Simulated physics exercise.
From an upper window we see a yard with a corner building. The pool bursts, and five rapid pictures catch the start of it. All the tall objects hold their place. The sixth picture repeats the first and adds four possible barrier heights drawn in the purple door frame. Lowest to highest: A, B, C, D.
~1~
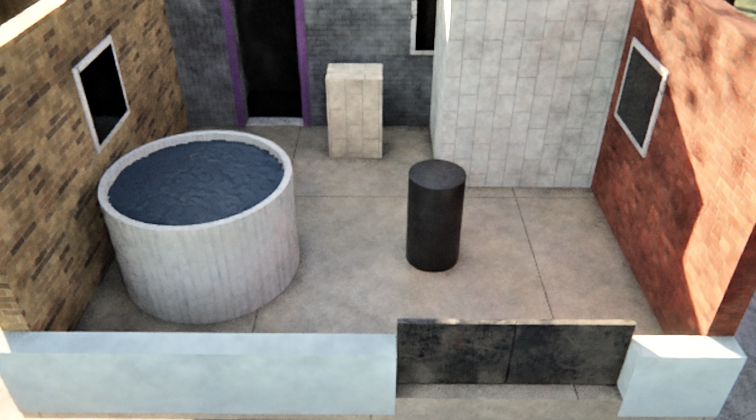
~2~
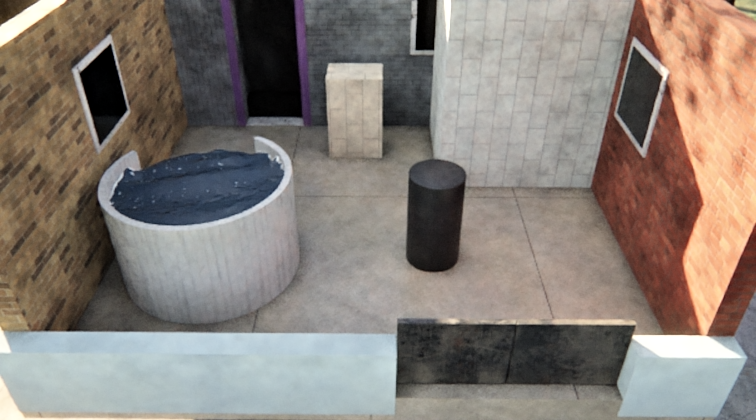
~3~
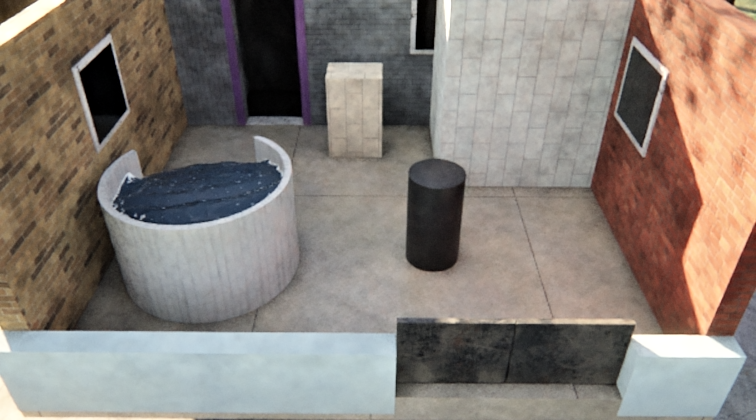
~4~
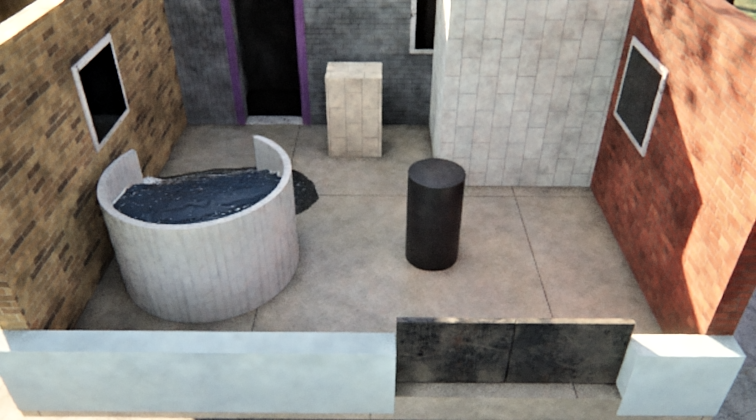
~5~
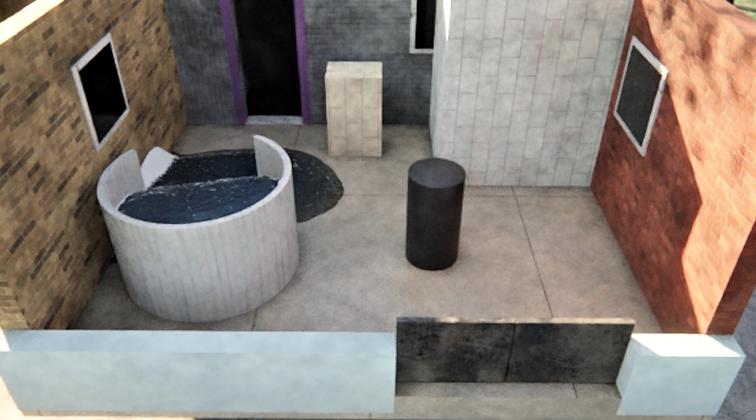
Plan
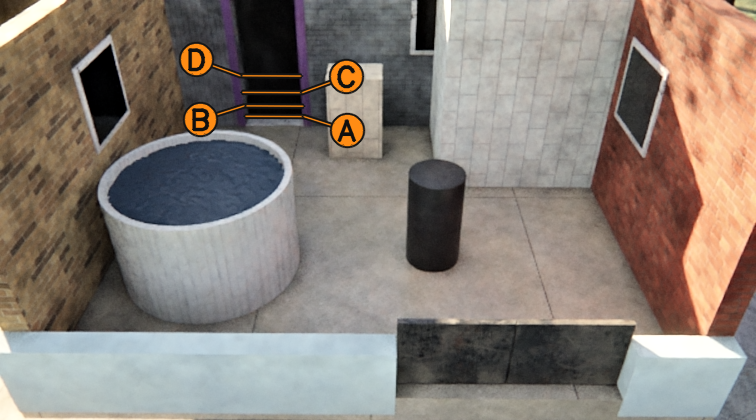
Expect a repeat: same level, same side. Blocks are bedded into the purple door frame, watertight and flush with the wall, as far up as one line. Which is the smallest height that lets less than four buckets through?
I would pick line C.
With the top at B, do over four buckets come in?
Yes.
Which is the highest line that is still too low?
B.
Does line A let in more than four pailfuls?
Yes, that goes wrong.
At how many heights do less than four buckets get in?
Two.
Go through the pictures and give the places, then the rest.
Water in the pool at rest, its middle at (199, 181); foot of the purple doorway at (275, 126); shut gate at (513, 331), in the first frame.
Water covers 2 % of the ground, its front hidden from here, in the second frame.
Water covers 5 % of the ground, its front hidden from here, in the third frame.
Water covers 10 % of the ground, its front hidden from here, in the fourth frame.
Front seen at (309, 158), 18 % of the ground wet, in the fifth frame.
On the marked copy, A at (274, 116); B at (273, 106); C at (272, 92); D at (270, 75); from the bottom up A, B, C, D.
With A, dozens of bucketfuls pour in.
With B, about 10 bucketfuls get in.
With C, a splash gets over, under a bucket.
With D, nothing gets over.
